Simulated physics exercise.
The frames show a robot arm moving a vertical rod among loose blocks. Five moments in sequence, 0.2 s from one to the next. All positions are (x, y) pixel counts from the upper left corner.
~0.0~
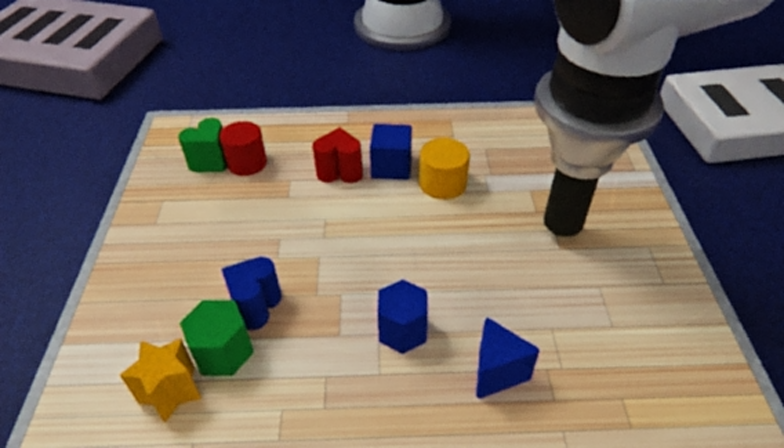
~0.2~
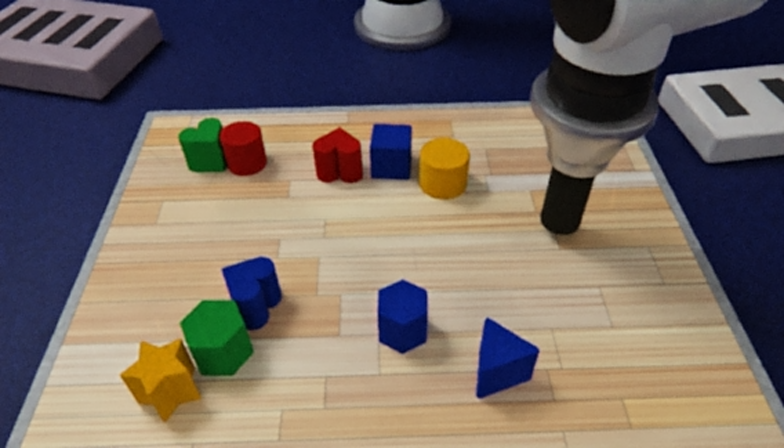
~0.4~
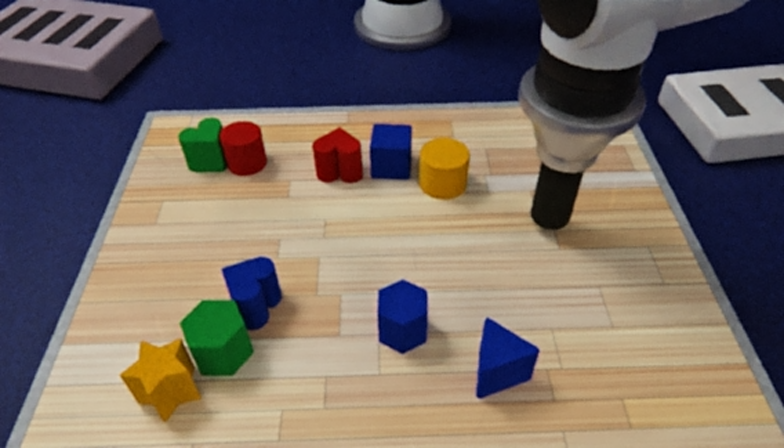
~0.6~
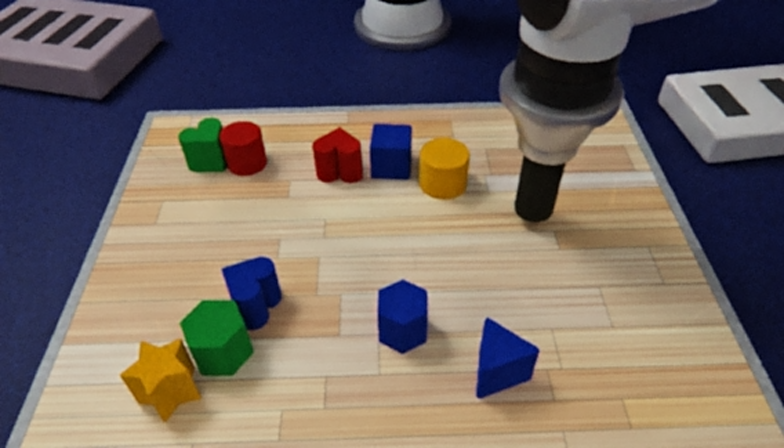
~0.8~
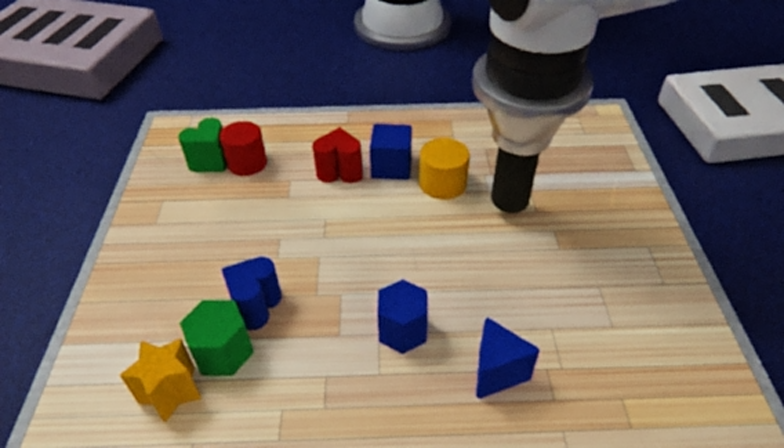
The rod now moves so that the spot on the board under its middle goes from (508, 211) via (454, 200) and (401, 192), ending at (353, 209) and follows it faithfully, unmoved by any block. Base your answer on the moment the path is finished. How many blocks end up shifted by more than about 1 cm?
Put simply, two blocks are moved more than 1 cm.
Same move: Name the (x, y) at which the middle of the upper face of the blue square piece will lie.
Answer: (366, 121).
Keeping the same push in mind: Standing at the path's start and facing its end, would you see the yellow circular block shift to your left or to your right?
Slides right.
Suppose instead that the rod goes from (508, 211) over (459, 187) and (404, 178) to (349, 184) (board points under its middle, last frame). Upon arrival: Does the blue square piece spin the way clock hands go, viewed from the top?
Final answer: Yes.
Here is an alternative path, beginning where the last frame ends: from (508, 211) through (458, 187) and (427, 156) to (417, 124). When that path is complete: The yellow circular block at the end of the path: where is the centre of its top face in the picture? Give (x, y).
For the centre of its top, I'd go with (381, 112).
On the path given first. One third of the way, rod at (454, 190); blue square piece at (386, 134); yellow circular block at (428, 145).
Two thirds of the way, rod at (400, 183); red heart-shaped block at (332, 141); blue square piece at (366, 121), turned 35° anticlockwise; yellow circular block at (410, 134).
At the end, rod at (352, 200); red heart-shaped block at (332, 141); blue square piece at (366, 121), turned 35° anticlockwise; yellow circular block at (410, 134).
